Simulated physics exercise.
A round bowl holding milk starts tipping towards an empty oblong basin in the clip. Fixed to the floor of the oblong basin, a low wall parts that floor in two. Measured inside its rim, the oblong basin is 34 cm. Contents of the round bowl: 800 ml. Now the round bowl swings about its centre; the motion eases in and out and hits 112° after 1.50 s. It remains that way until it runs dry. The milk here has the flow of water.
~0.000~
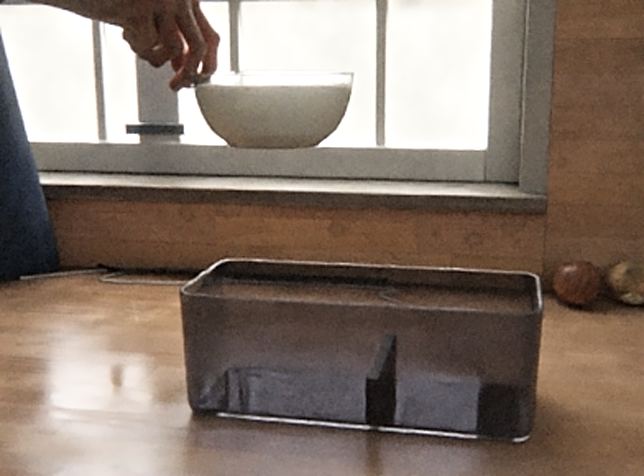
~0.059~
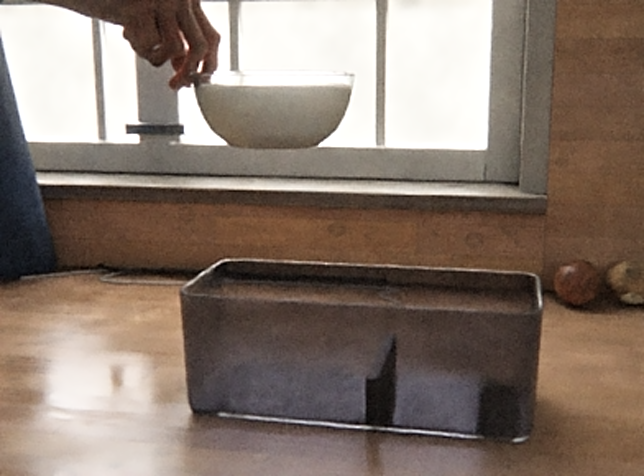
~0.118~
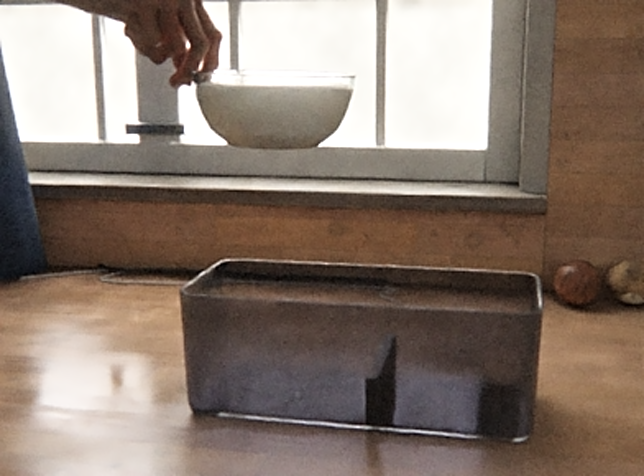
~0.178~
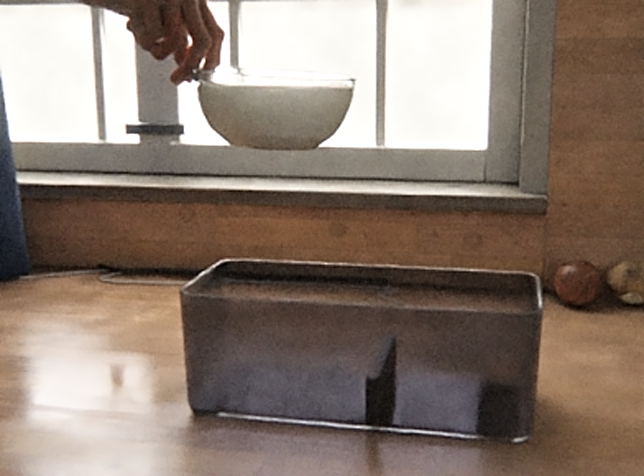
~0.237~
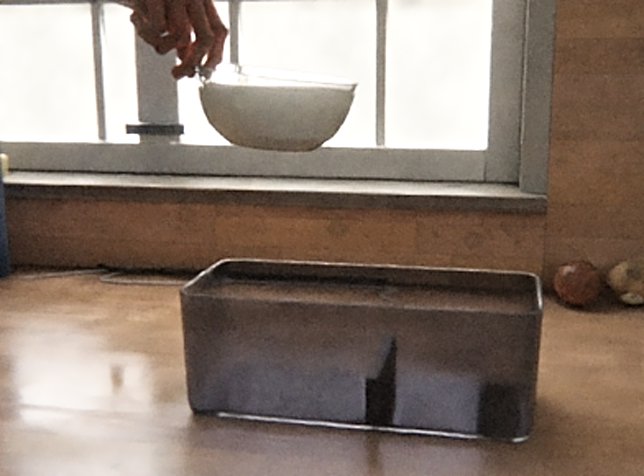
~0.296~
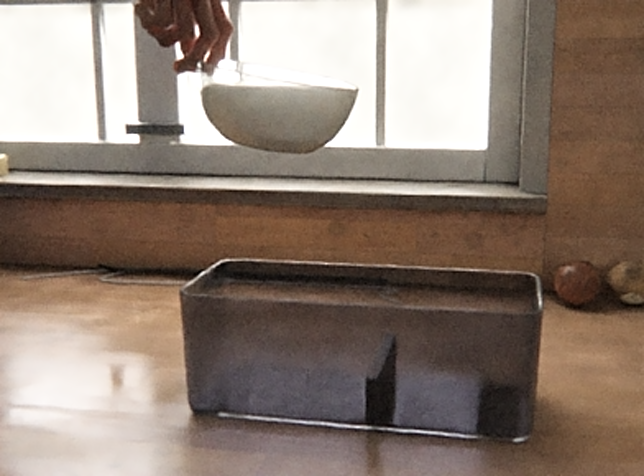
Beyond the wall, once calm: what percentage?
83 out of 100.
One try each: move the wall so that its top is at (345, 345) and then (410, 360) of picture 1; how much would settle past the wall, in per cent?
95 per cent first, 70 per cent second.
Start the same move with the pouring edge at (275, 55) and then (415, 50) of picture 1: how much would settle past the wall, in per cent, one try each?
I'd expect close to 25 per cent and then close to 80 per cent.
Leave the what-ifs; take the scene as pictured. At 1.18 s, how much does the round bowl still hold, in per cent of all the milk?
1 per cent or thereabouts.
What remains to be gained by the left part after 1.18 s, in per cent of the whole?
I'd say near 5 percent.
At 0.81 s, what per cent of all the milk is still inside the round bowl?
Remaining: Near 38 % of the total.
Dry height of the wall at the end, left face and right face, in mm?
Left roughly 42 mm; right roughly 14 mm.
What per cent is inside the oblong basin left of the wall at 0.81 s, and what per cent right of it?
Lab note: Left near 1 %, right near 24.
After 0.81 s the tilt is 63° and 38 per cent is still to pour, 1 is left of the wall and 24 right of it.
After 1.18 s the tilt is 100° and 1 per cent is still to pour, 11 is left of the wall and 82 right of it.
After 1.57 s the tilt is 112° and 0 per cent is still to pour, 16 is left of the wall and 83 right of it.
After 2.00 s the tilt is 112° and 0 per cent is still to pour, 16 is left of the wall and 83 right of it.
In the end 16 per cent lies left of the wall, 83 right of it and 1 outside.
